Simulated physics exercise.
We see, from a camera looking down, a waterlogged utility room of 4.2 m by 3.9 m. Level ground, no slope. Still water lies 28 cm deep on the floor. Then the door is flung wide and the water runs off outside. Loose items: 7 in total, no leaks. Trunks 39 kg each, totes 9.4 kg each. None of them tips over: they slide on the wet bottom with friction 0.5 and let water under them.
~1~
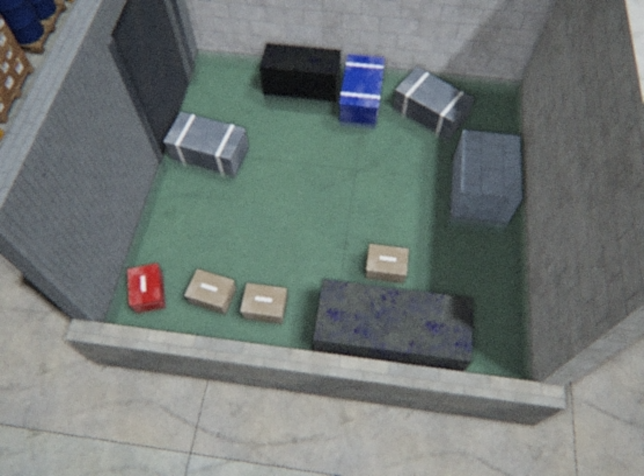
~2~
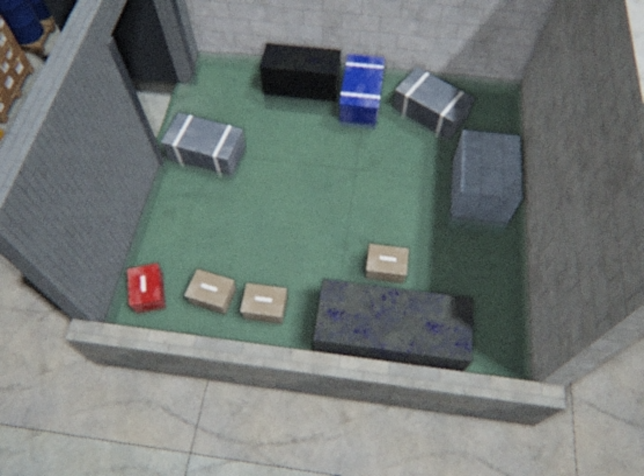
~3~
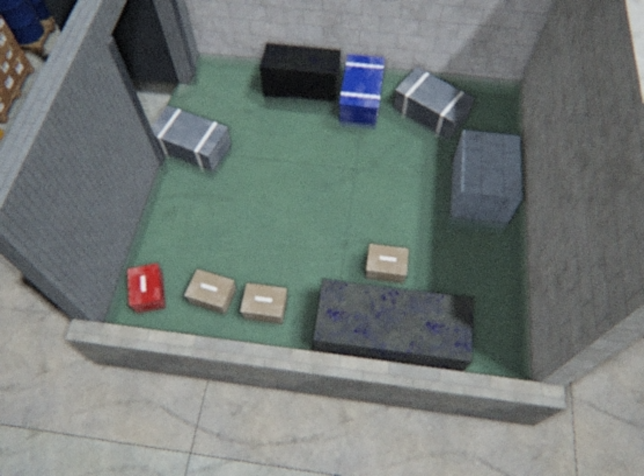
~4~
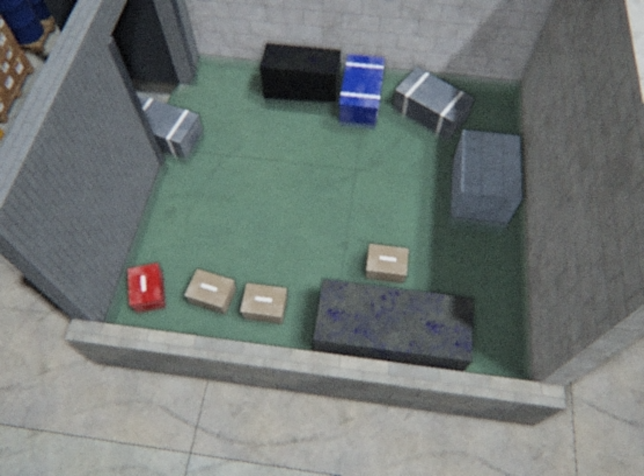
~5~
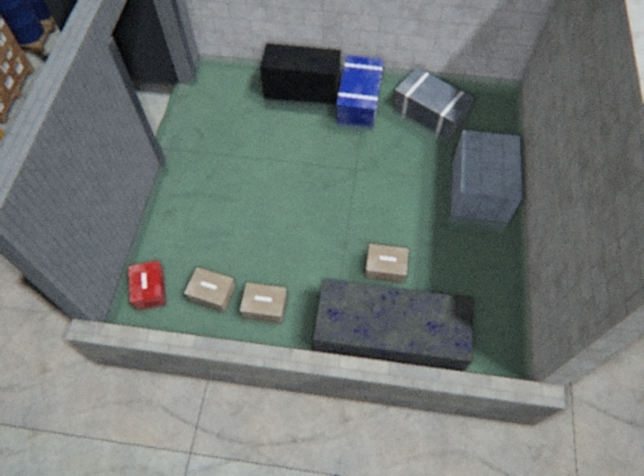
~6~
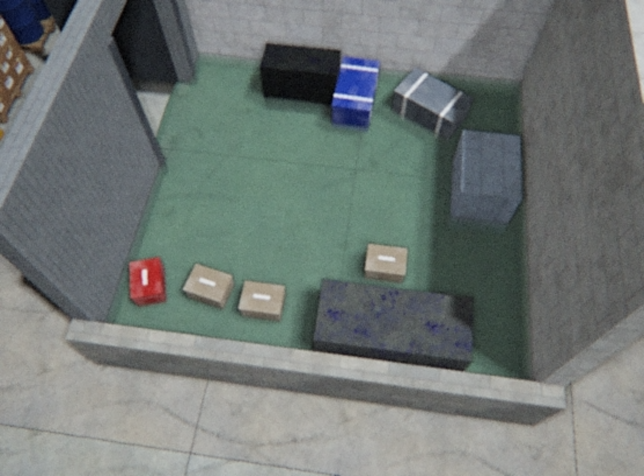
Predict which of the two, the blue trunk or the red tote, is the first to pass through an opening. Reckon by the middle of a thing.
The first through is the red one.
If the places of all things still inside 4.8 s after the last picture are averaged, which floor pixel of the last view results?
Mean position: Approximately (283, 212).
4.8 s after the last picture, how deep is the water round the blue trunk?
Roughly 19 cm.
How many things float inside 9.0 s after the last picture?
5.
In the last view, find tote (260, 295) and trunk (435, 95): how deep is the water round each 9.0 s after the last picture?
16 and 15 cm.
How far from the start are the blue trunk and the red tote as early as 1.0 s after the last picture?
Close to 10 cm for the first and 20 cm for the second.
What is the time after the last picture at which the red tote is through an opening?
Estimate: Close to 9.0 s.
Then, 1.0 s after the last picture the blue trunk is near (358, 79), 0.1 m from its start, afloat; the red tote is near (146, 267), 0.2 m from its start, afloat; 1 of 7 are out; 6 afloat.
Then, 4.8 s after the last picture the blue trunk is near (357, 78), 0.1 m from its start, afloat; the red tote is near (150, 228), 0.7 m from its start, afloat; 1 of 7 are out; 6 afloat.
Then, 9.0 s after the last picture the blue trunk is near (357, 79), 0.2 m from its start, afloat; the red tote is near (157, 132), 2.1 m from its start, aground; 1 of 7 are out; 5 afloat.
Then, 13.0 s after the last picture the blue trunk is near (361, 80), 0.2 m from its start, afloat; the red tote has gone out (9.1 s after the last picture); 3 of 7 are out; 4 afloat.
